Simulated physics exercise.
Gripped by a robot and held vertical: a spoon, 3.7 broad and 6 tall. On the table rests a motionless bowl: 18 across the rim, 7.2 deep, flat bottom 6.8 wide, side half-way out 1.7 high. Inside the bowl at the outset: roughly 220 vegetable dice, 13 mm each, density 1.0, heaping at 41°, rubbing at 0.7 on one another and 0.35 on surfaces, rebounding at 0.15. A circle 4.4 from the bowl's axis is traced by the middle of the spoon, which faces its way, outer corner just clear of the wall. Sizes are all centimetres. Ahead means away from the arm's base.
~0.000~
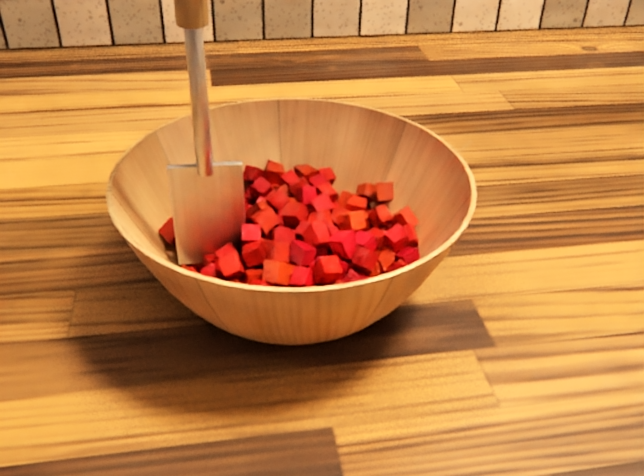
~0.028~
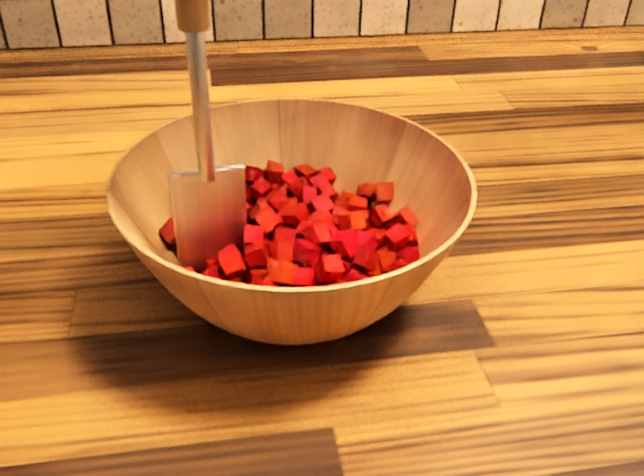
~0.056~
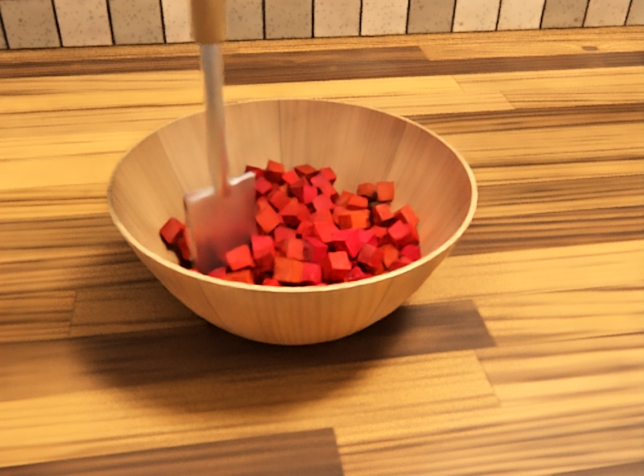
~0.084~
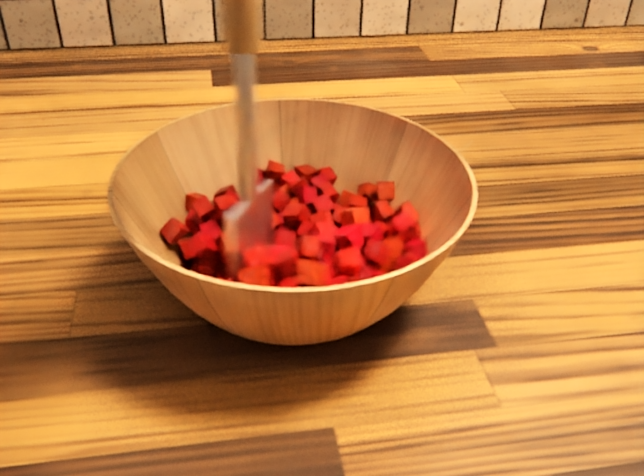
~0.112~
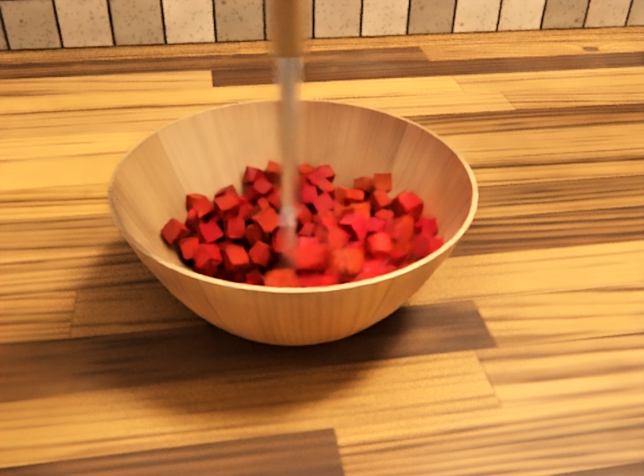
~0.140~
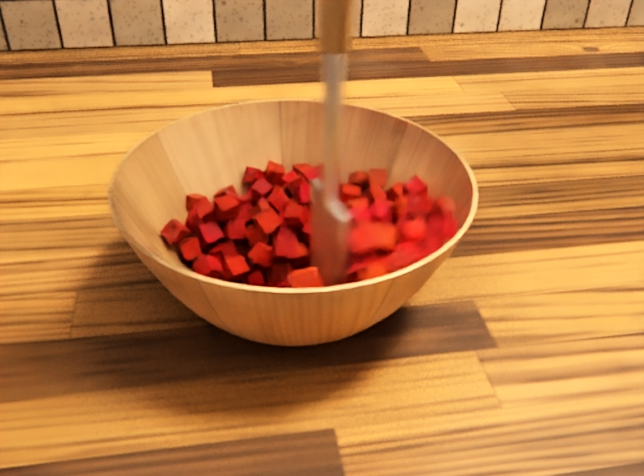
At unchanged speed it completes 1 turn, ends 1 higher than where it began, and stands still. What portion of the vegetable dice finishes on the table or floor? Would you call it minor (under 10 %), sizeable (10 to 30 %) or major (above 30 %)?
I would call it sizeable.
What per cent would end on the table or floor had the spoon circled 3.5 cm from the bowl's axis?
Then about 15 per cent.
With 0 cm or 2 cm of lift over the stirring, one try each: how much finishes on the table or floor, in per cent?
Near 25 in a hundred, then 10 in a hundred.
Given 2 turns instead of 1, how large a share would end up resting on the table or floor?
I'd expect some 35 per cent.
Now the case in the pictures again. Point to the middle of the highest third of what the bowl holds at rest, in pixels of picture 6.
Looks like roughly (231, 276) to me.
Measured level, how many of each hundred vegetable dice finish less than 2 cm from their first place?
About 10 percent.
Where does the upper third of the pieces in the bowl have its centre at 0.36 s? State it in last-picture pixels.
Somewhere around (206, 169), I think.
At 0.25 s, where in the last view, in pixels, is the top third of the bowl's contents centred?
That third sits centred at about (365, 157).
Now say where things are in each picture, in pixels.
In the first picture, spoon neck at (203, 137), 0° round; upper third of the load around (301, 232), from x 170 to 410, top at y 175; 222 in the bowl.
In the second picture, spoon neck at (204, 142), 9° round; upper third of the load around (303, 235), from x 175 to 410, top at y 175.
In the third picture, spoon neck at (218, 157), 31° round; upper third of the load around (303, 236), from x 175 to 410, top at y 175.
In the fourth picture, spoon neck at (249, 169), 55° round; upper third of the load around (315, 244), from x 175 to 415, top at y 175.
In the fifth picture, spoon neck at (289, 173), 79° round; upper third of the load around (329, 242), from x 175 to 430, top at y 175.
In the sixth picture, spoon neck at (331, 169), 104° round; upper third of the load around (373, 232), from x 175 to 440, top at y 175; 222 in the bowl.
After 0.25 s, 199° round, highest piece 10 above the table; 213 in the bowl, 9 in flight or on the tool.
After 0.36 s, 295° round, highest piece 10 above the table; 192 in the bowl, 11 on the table or floor, 19 in flight or on the tool.
After 0.62 s, 0° round, highest piece 6 above the table; 177 in the bowl, 42 on the table or floor, 3 in flight or on the tool.
After 1.32 s, 0° round, highest piece 6 above the table; 177 in the bowl, 45 on the table or floor.
At rest, 177 in the bowl, 45 on the table or floor. That is 20 % on the table or floor.
